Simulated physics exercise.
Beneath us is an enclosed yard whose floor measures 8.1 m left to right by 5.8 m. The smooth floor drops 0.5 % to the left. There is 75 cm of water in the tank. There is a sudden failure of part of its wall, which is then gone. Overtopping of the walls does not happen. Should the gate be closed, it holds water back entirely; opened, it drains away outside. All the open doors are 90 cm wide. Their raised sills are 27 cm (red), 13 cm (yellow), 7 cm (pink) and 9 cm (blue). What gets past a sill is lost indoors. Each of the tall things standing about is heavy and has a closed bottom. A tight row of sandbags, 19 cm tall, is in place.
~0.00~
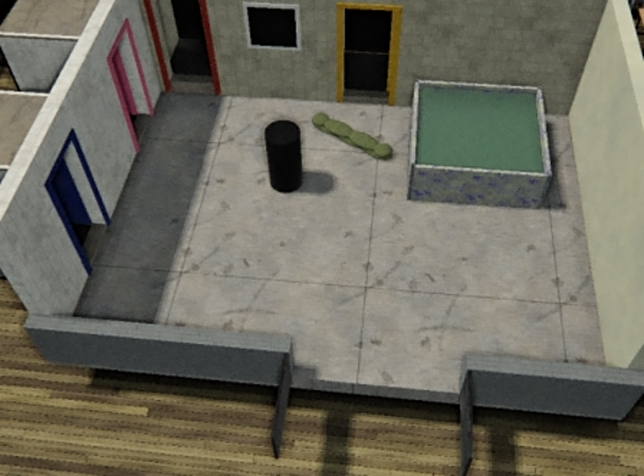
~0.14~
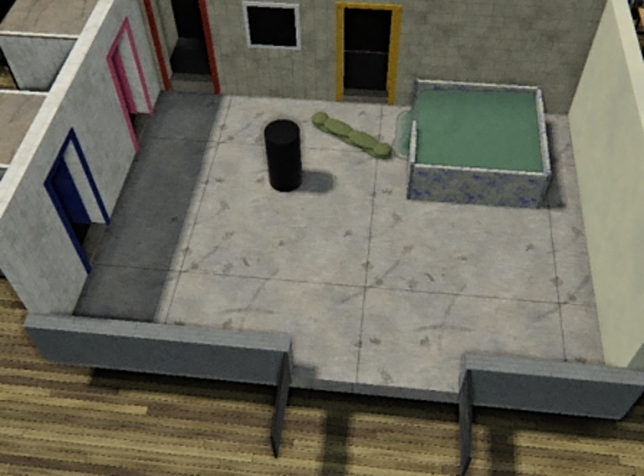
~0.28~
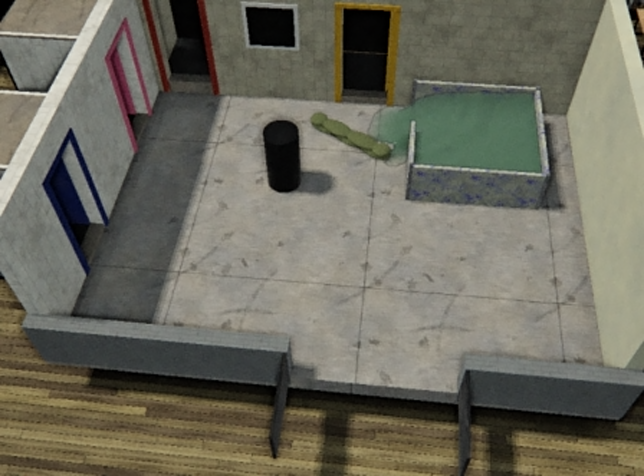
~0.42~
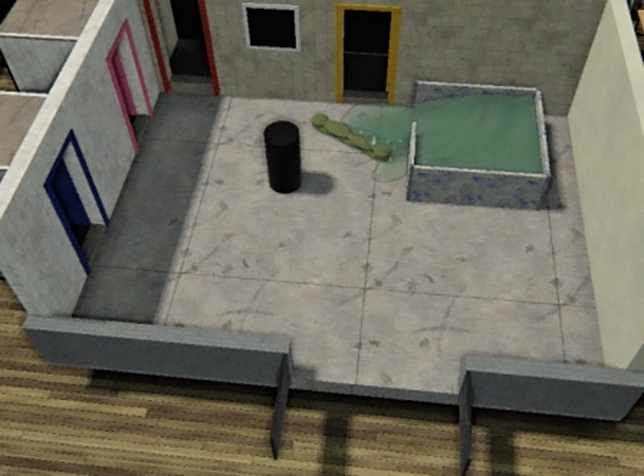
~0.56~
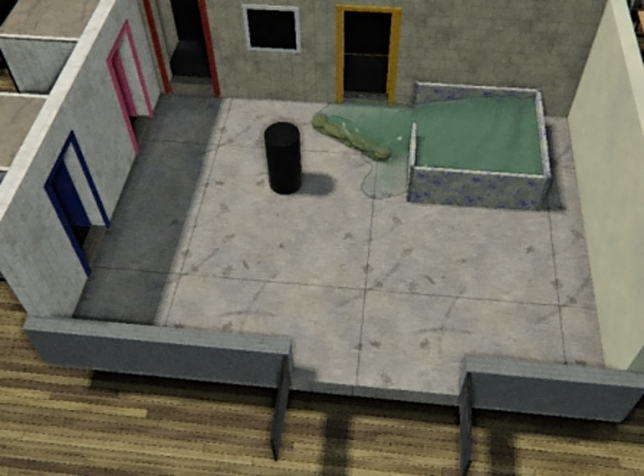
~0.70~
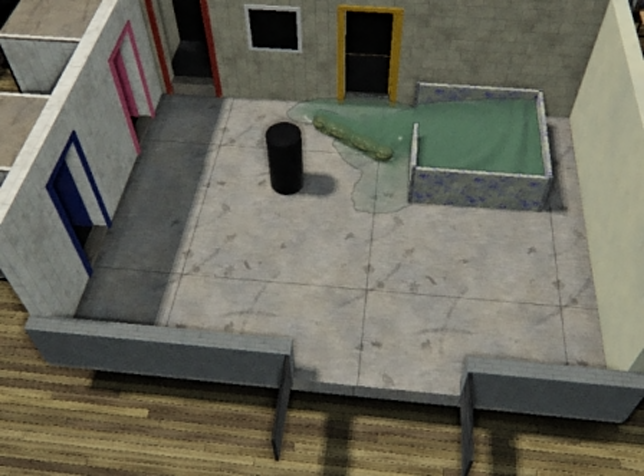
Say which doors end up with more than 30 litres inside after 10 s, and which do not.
My prediction: Red door: Lags behind the figure; yellow door: Outstrips the figure; pink door: Outstrips the figure; blue door: Lags behind the figure.
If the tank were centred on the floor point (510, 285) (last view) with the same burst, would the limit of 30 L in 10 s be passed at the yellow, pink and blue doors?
Well, yellow ends up inside the mark, pink ends up beyond the mark and blue ends up beyond the mark.
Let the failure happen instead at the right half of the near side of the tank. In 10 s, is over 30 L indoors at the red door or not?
In that case, red door: Less than that.
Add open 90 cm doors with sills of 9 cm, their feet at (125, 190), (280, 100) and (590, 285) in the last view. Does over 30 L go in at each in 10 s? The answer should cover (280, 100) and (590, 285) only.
Exceeded, within it.
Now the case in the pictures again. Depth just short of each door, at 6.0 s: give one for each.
Red 12 cm, yellow 22 cm, pink 17 cm, blue 7 cm.
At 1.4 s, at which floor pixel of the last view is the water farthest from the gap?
I'd put it near pixel (162, 94) of the last picture.
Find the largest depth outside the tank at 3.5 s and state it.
It gets to some 33 cm.
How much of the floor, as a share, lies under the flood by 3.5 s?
Around 40 per cent wet.
After 1.4 s water covers 20 % of the floor and is deepest (53 cm) near (340, 105); red door 6 cm at the sill, 0 L in, yellow door 29 cm at the sill, 34 L in, pink door not reached, blue door not reached.
After 2.2 s water covers 30 % of the floor and is deepest (46 cm) near (349, 105); red door 7 cm at the sill, 0 L in, yellow door 31 cm at the sill, 113 L in, pink door 24 cm at the sill, 30 L in, blue door not reached.
After 3.5 s water covers 40 % of the floor and is deepest (33 cm) near (349, 105); red door 13 cm at the sill, 1 L in, yellow door 29 cm at the sill, 224 L in, pink door 25 cm at the sill, 210 L in, blue door 9 cm at the sill, 0 L in.
After 6.0 s water covers 55 % of the floor and is deepest (22 cm) near (358, 106); red door 12 cm at the sill, 2 L in, yellow door 22 cm at the sill, 368 L in, pink door 17 cm at the sill, 364 L in, blue door 7 cm at the sill, 0 L in.
After 10.0 s water covers 90 % of the floor and is deepest (12 cm) near (382, 146); red door 9 cm at the sill, 2 L in, yellow door 12 cm at the sill, 419 L in, pink door 9 cm at the sill, 425 L in, blue door 7 cm at the sill, 0 L in.
